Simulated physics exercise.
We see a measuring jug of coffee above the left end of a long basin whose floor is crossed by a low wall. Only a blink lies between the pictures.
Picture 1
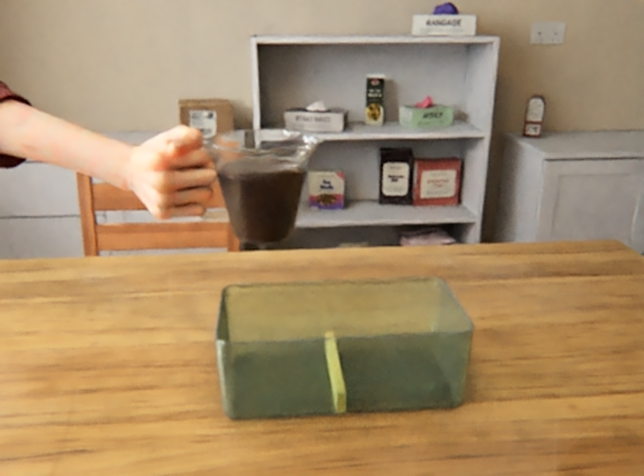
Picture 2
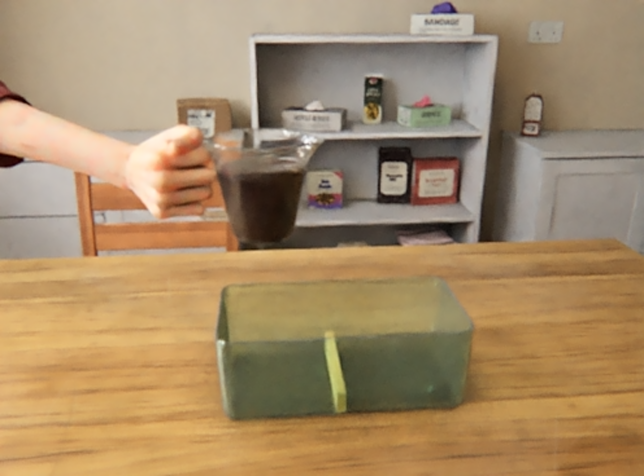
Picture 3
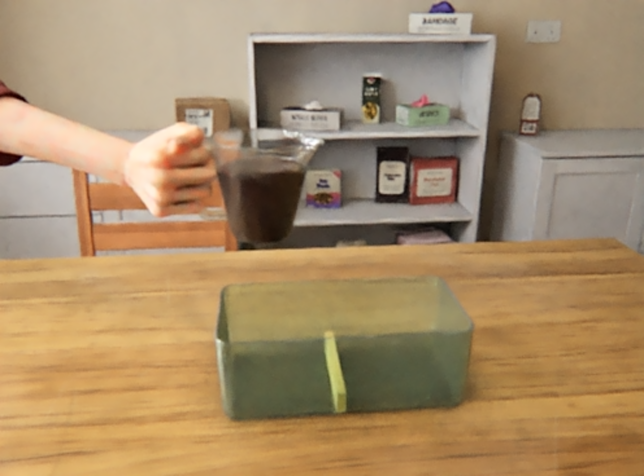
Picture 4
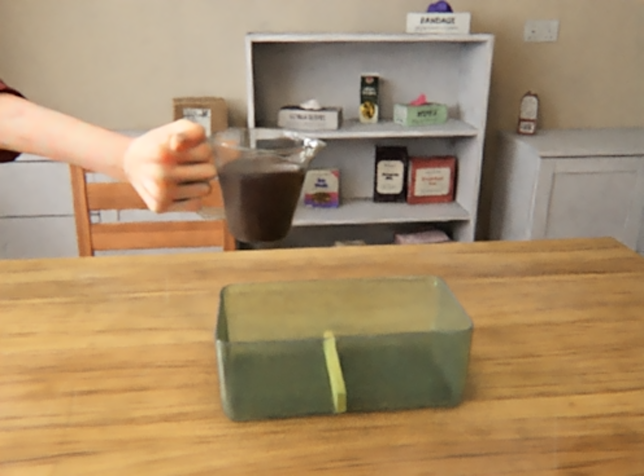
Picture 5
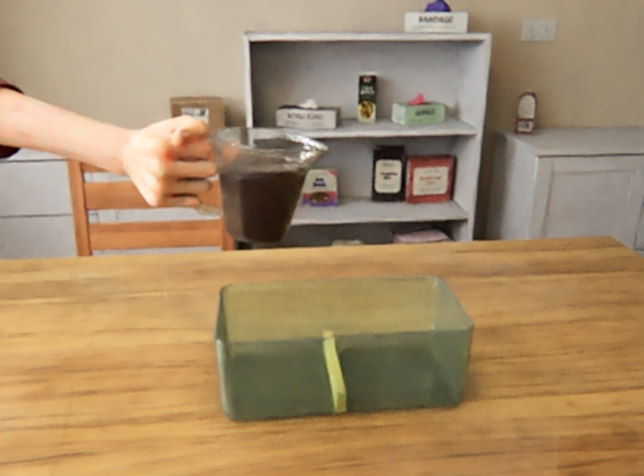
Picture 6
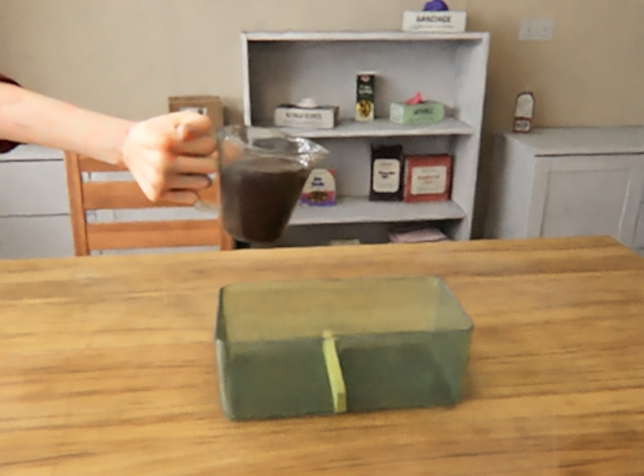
On a wooden table, a green basin sitting below a hand holding a jug of dark coffee and tilting it slightly rightward.
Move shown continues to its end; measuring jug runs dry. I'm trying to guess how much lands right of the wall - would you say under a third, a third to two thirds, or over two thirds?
Once it settles, the part right of the wall is beyond two thirds, I'd say.
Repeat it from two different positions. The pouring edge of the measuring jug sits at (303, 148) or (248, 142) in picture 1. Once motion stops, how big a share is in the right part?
Near 75 in a hundred first, near 10 in a hundred second.
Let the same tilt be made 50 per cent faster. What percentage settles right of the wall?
Roughly 80 per cent ends up there.
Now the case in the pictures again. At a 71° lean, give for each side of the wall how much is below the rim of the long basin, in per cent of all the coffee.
Left part 0 %; right part 5 %.
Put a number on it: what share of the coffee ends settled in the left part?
Share: Roughly 10 %.
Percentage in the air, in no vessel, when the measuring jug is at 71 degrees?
20 in a hundred.
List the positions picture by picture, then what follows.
Tilt 0°; pouring edge (323, 140); surface from (219, 166) to (303, 164); the long basin's rim runs from (220, 313) to (458, 303); the wall's top is at (335, 361), in the first frame.
Tilt 0°; pouring edge (324, 140); surface from (219, 166) to (303, 164), in the second frame.
Tilt 2°; pouring edge (325, 141); surface from (219, 165) to (304, 165), in the third frame.
Tilt 4°; pouring edge (326, 144); surface from (219, 165) to (304, 165), in the fourth frame.
Tilt 7°; pouring edge (328, 147); surface from (220, 166) to (306, 165), in the fifth frame.
Tilt 11°; pouring edge (330, 152); surface from (222, 166) to (307, 165), in the sixth frame.
A moment on, the measuring jug is tipped part way and 76 per cent is still to pour, 0 is left of the wall and 4 right of it.
Next, the measuring jug is tipped right over and 8 per cent is still to pour, 4 is left of the wall and 73 right of it.
Then the measuring jug is tipped right over and 0 per cent is still to pour, 11 is left of the wall and 87 right of it.
Later the measuring jug is tipped right over and 0 per cent is still to pour, 12 is left of the wall and 86 right of it.
At rest 12 per cent lies left of the wall, 86 right of it and 2 outside.
